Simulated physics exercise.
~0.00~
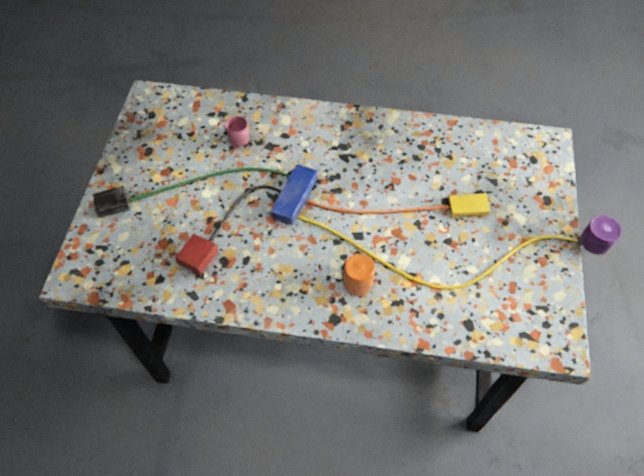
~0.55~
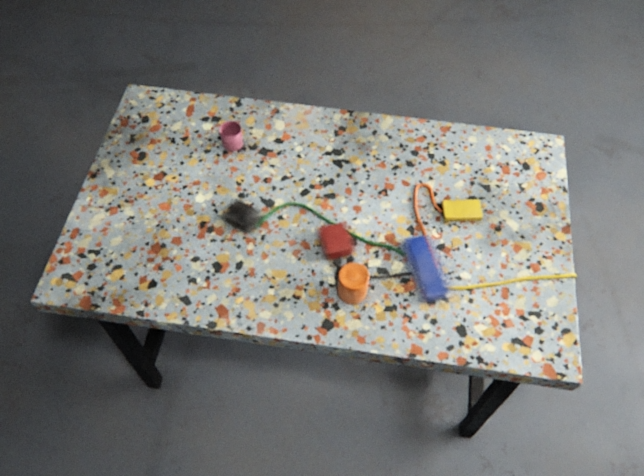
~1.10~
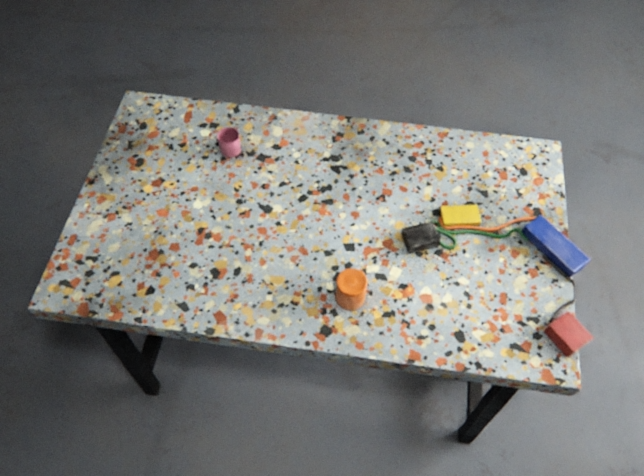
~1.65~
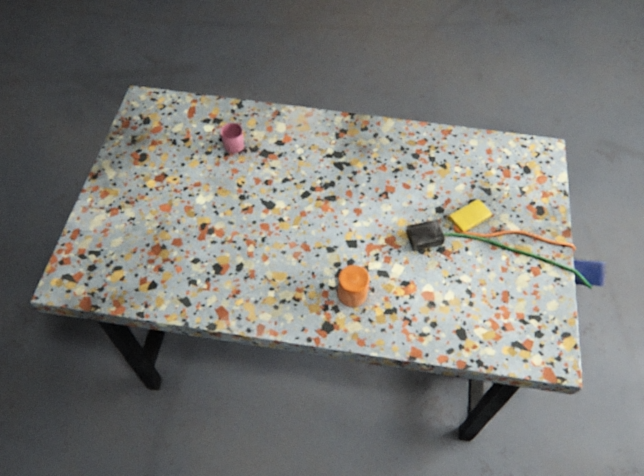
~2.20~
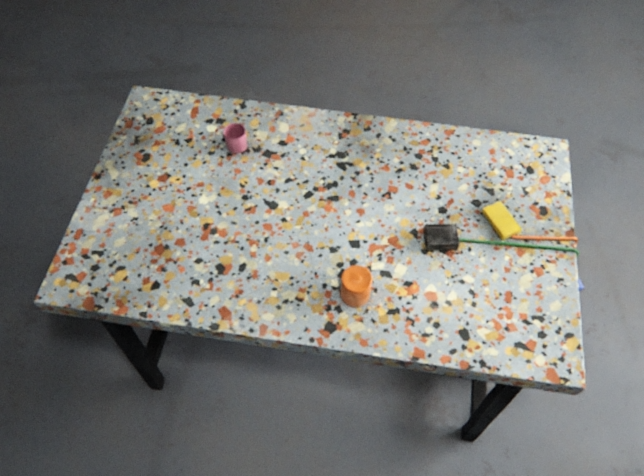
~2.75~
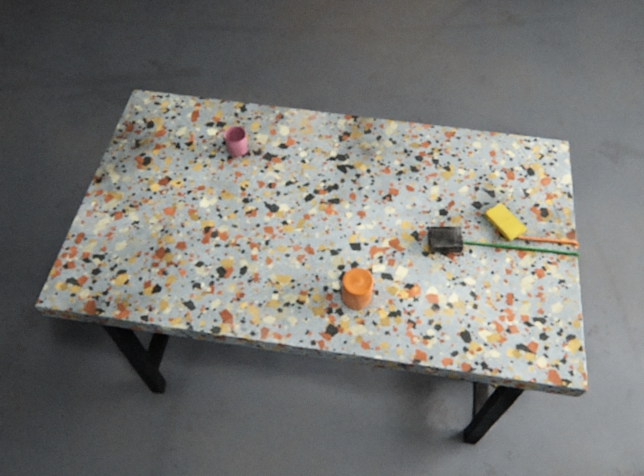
A blue block slides right off the speckled table, dragging corded red, black and yellow blocks.
